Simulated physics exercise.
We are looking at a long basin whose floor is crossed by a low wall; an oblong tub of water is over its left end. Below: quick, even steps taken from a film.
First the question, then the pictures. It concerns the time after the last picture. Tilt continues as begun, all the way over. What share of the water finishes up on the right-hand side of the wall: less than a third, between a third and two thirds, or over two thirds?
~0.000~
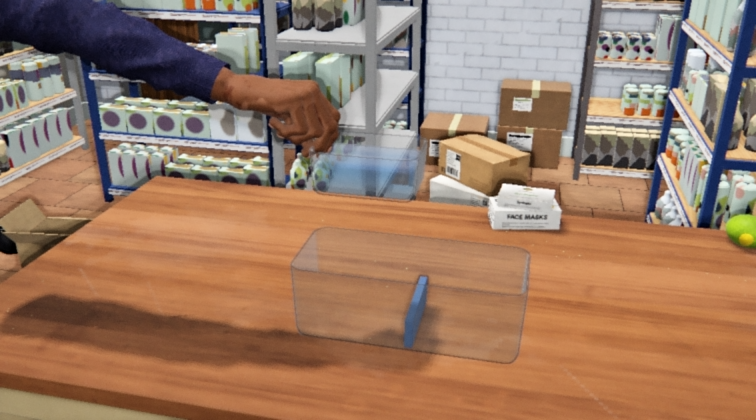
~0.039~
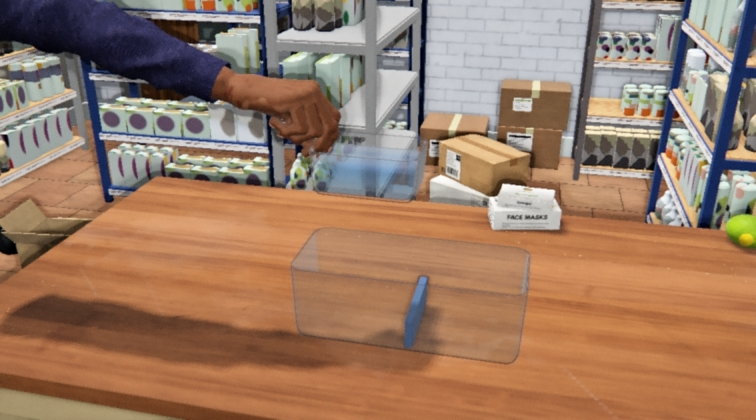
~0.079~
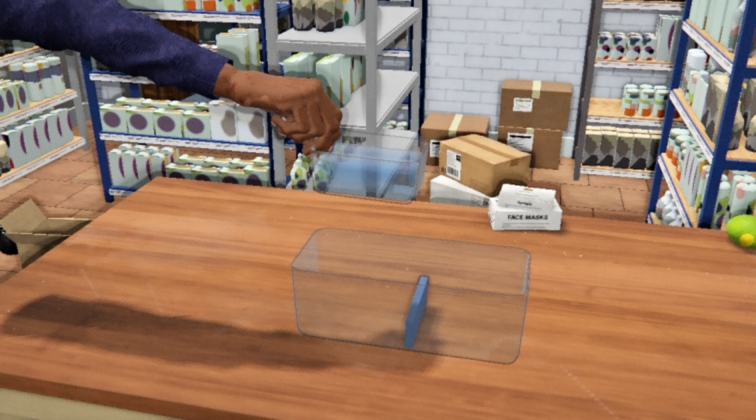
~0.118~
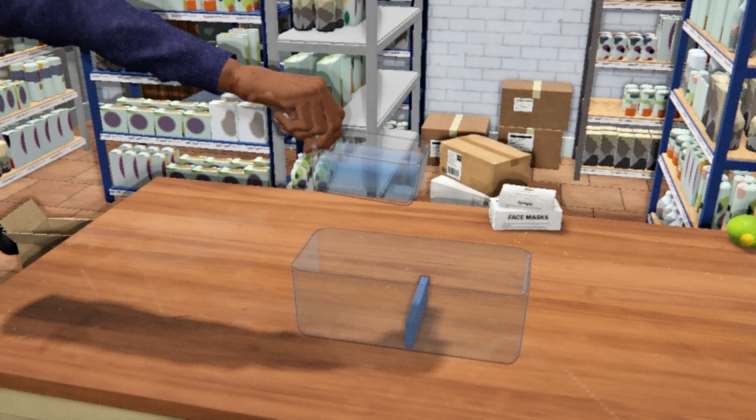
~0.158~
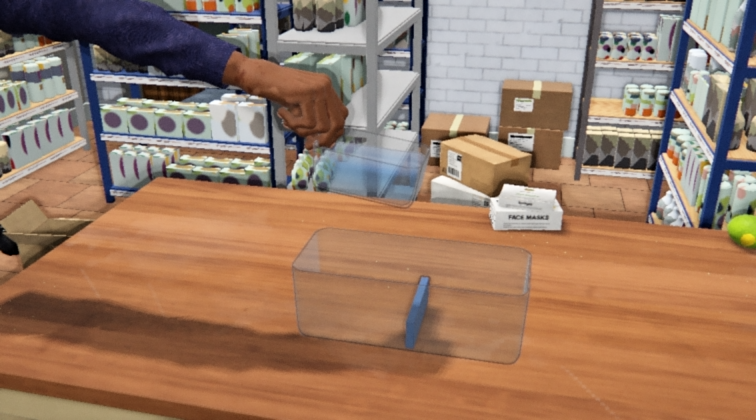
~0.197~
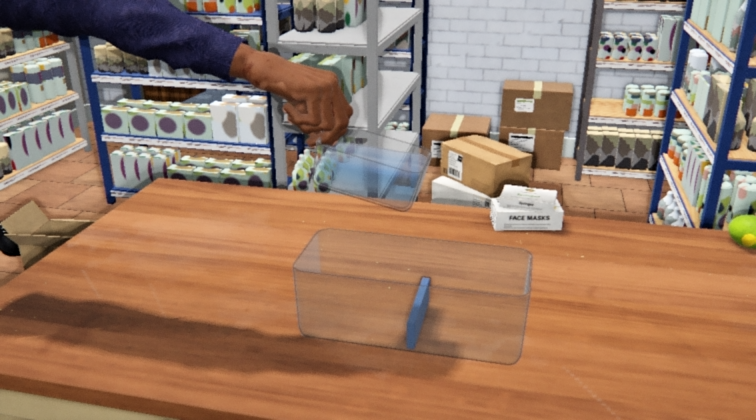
Over two thirds.
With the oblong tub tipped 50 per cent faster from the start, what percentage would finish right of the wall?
Estimate: Around 75 %.
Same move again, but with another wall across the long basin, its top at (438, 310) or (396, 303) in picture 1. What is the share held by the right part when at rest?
About 60 and 90 per cent.
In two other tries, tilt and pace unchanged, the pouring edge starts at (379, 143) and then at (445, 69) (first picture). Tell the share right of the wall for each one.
Roughly 55 per cent, then roughly 80 per cent.
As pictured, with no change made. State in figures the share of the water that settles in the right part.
I'd put it near 80 per cent.
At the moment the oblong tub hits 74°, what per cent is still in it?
35 per cent, approximately.
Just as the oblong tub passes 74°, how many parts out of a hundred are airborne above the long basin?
Close to 50 in a hundred.
A moment on, the oblong tub is tipped part way and 33 per cent is still to pour, 0 is left of the wall and 19 right of it.
Next, the oblong tub is tipped right over and 5 per cent is still to pour, 9 is left of the wall and 78 right of it.
Then the oblong tub is tipped right over and 0 per cent is still to pour, 20 is left of the wall and 77 right of it.
Later the oblong tub is tipped right over and 0 per cent is still to pour, 20 is left of the wall and 78 right of it.
In the end 20 per cent lies left of the wall, 78 right of it and 3 outside.
